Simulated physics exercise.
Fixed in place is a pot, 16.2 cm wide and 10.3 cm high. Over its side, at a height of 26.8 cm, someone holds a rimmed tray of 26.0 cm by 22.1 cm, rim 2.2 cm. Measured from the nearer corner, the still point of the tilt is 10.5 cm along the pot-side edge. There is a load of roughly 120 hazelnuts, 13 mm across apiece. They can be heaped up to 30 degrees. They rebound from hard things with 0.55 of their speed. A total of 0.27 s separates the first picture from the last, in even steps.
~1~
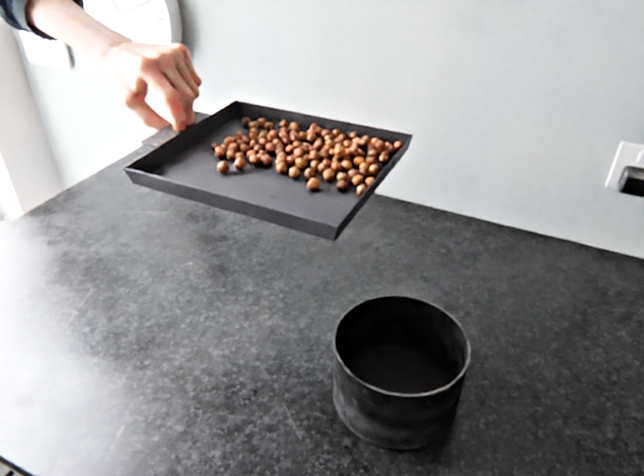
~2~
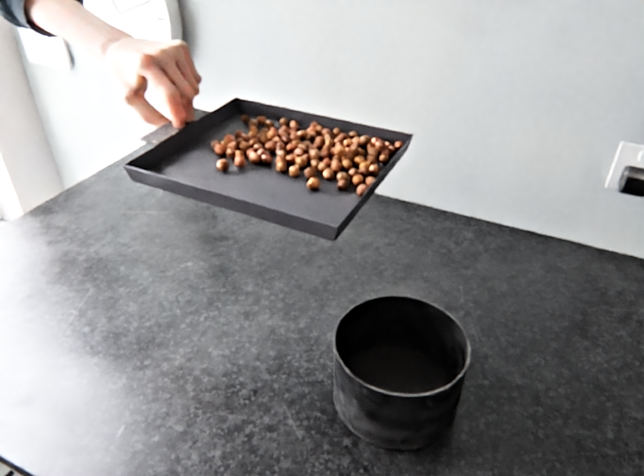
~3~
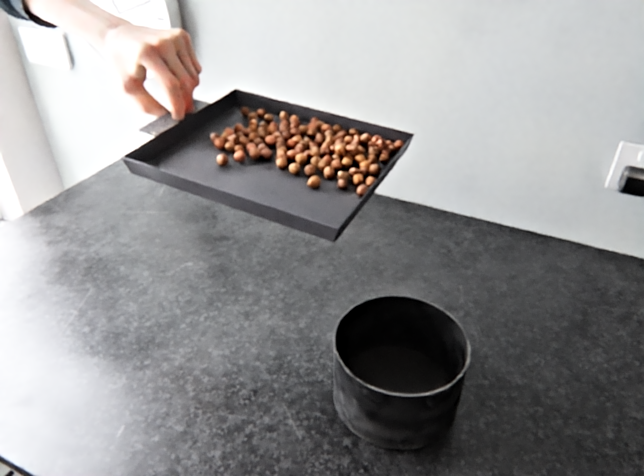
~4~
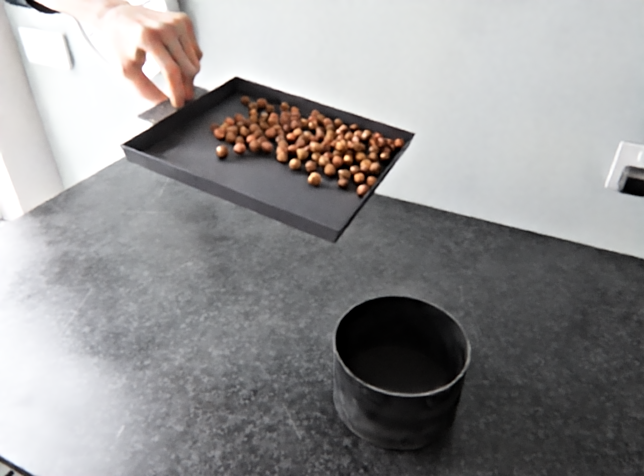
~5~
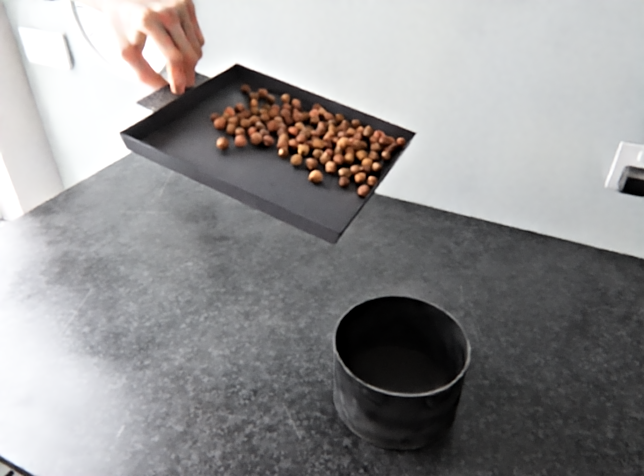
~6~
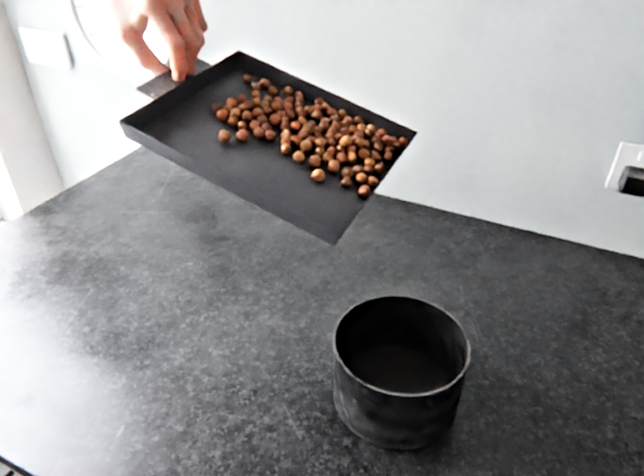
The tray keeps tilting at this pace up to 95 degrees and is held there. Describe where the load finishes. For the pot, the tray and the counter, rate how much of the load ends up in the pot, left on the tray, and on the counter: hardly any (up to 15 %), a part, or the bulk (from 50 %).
Pot: The bulk; left on the tray: Hardly any; counter: A part.
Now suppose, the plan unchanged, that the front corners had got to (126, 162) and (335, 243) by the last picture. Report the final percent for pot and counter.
Final per cent - pot 20, counter 80.
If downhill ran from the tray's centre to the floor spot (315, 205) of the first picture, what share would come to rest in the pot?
About 55 per cent.
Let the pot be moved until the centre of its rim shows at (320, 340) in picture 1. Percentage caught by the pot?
I'd put it at around 25 per cent.
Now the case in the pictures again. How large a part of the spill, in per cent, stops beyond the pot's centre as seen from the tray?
Some 80 per cent of the spill lies beyond the centre.
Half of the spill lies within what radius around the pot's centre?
Some 22 centimetres.
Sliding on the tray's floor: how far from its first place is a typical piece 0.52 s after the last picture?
6 cm.
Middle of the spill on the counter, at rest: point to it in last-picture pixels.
It comes to rest with its centre close to (468, 357).
Then, 0.52 s after the last picture, tilt 53 degrees; the tray holds 100 %, the pot 0 %.
Then, 0.86 s after the last picture, tilt 78 degrees; the tray holds 100 %, the pot 0 %.
Then, 1.30 s after the last picture, tilt 95 degrees; the tray holds 10 %, the pot 45 %.
In the end, pot 70 %, tray 0 %, counter 30 %.
